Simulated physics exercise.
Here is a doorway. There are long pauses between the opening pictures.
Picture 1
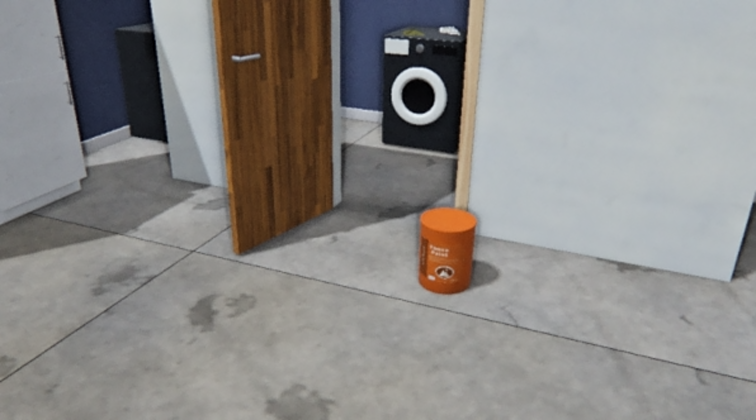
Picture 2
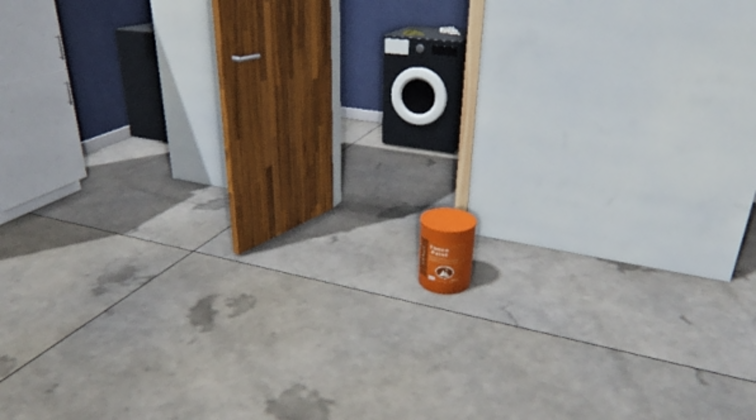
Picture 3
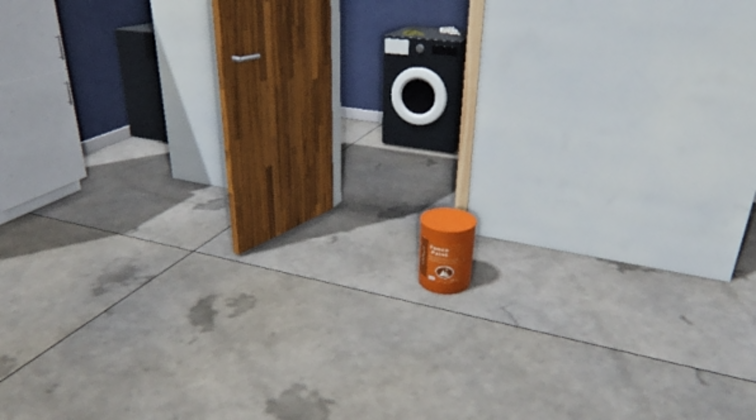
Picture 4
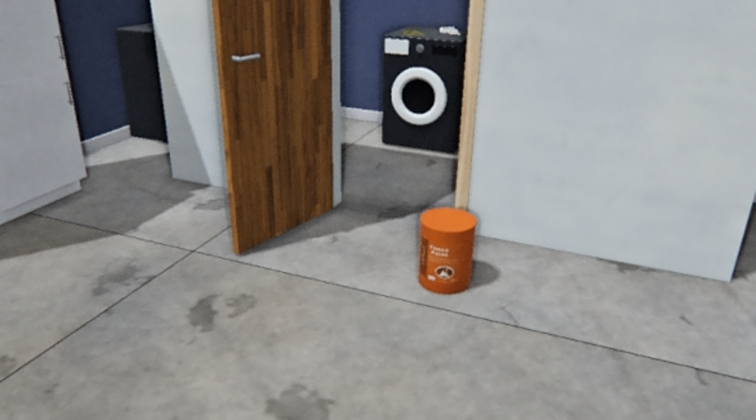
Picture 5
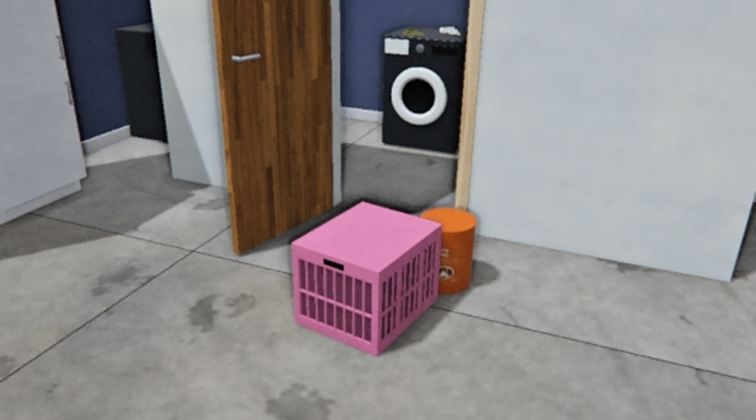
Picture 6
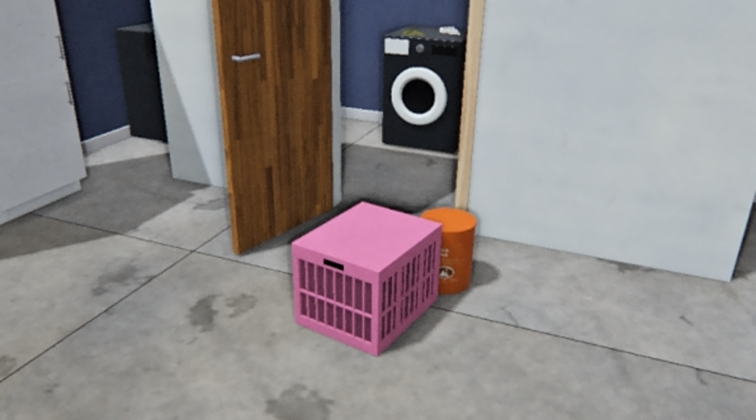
A pink slatted crate appears all at once on the grey concrete floor late in the clip, in front and to the left of an orange pail, partly hiding it. The view looks slightly down at a doorway with a brown wooden door standing wide open, pale walls around it and a black washing machine beyond. Nothing else moves, and the camera stays still.
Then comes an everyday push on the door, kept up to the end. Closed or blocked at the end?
In the end the door reaches the frame.
Then, 1.00 s past the last view, open by 73°.
Then, 1.90 s past the last view, open by 32°.
Finally, open by 0°; both still in place. Final places as the last picture's camera would see them, pink chest near (369, 273).
